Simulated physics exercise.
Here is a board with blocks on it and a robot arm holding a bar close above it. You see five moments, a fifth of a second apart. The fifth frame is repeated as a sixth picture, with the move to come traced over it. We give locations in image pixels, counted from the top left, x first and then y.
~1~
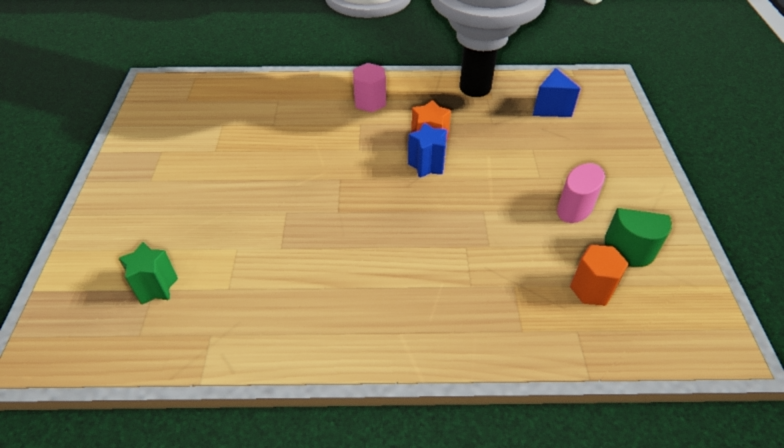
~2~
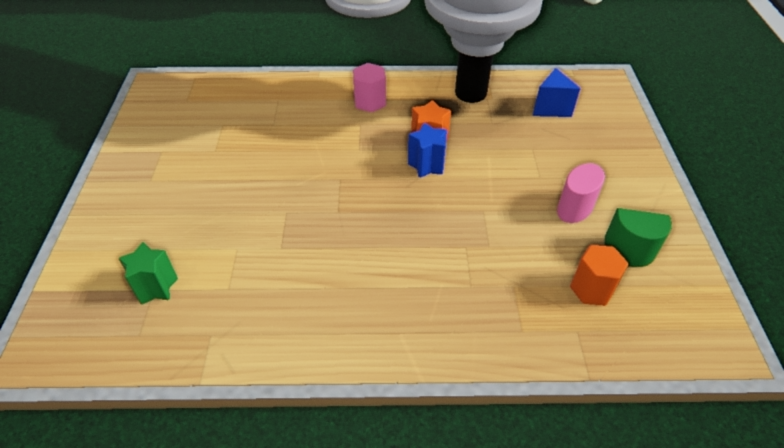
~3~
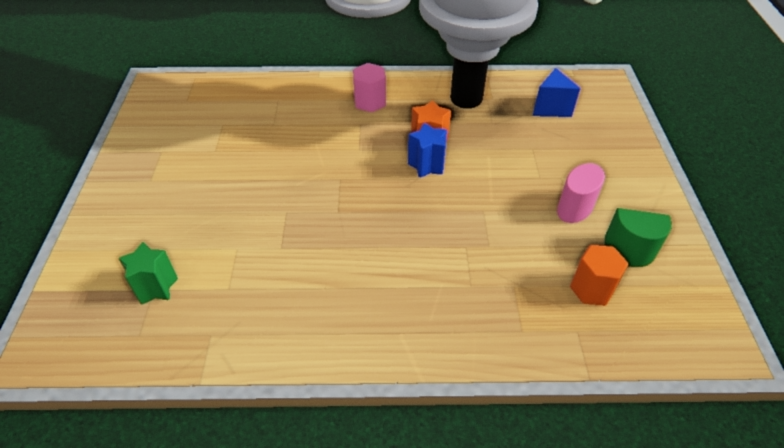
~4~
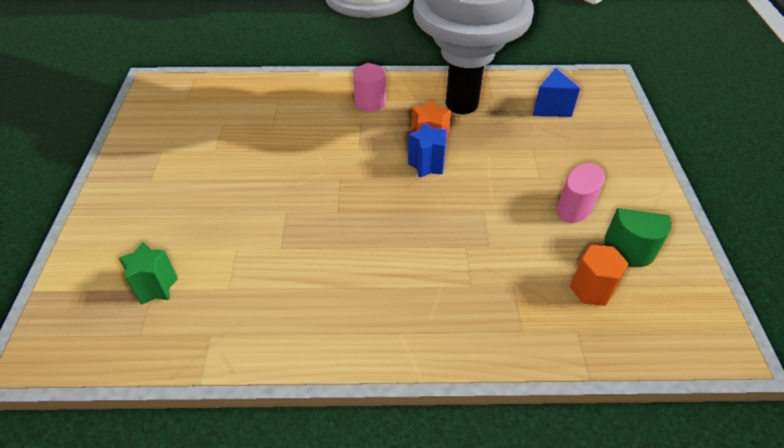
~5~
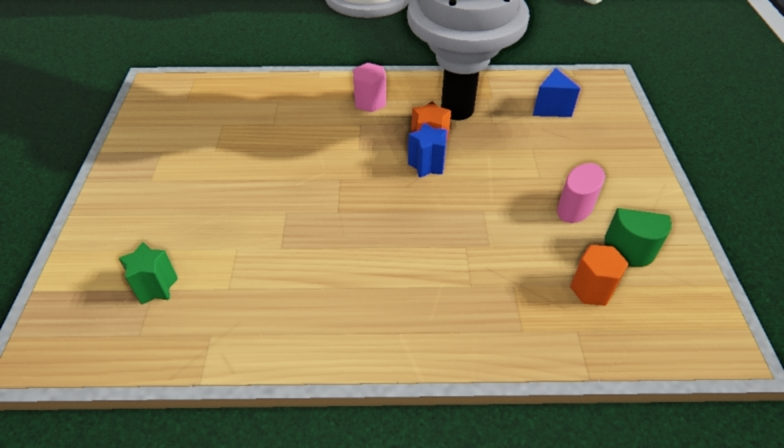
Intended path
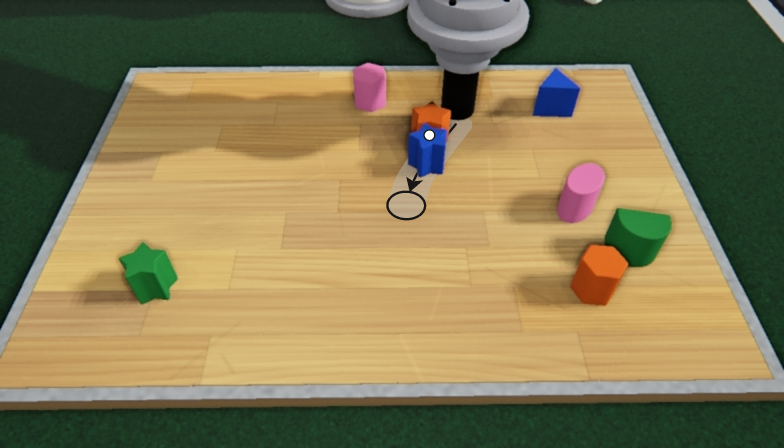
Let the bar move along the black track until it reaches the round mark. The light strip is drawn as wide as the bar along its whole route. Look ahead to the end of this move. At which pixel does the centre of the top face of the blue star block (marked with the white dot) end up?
It sits at (390, 198).
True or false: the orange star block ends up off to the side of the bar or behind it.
It is true.
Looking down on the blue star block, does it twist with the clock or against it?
Top view: Counterclockwise.
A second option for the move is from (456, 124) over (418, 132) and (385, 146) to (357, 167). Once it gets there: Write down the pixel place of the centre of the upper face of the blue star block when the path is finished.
I'd expect the centre of its top face to be at (416, 147).
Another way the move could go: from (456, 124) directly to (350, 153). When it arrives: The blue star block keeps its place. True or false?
The statement is incorrect.
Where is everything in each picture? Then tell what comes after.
The first picture shows lower end of the bar at (475, 89), tops of blocks, blue star block at (429, 135), orange star block at (431, 112).
The second picture shows bar at (471, 95), blocks as before.
The third picture shows bar at (466, 100), blocks as before.
The fourth picture shows bar at (462, 106), blocks as before.
The fifth picture shows bar at (457, 111), blue star block at (429, 135), orange star block at (431, 112).
The drawn path runs from (456, 124) via (427, 160), ending at (406, 205); the dot is on the blue star block.
What follows on the original path. One third of the way, bar at (437, 136); blue star block at (418, 149), turned 50° anticlockwise; orange star block at (409, 127), turned 25° clockwise.
Two thirds of the way, bar at (417, 162); blue star block at (405, 166), turned 75° anticlockwise; orange star block at (386, 137), turned 70° clockwise.
At the end, bar at (407, 193); blue star block at (390, 198), turned 70° anticlockwise; orange star block at (385, 138), turned 80° clockwise.
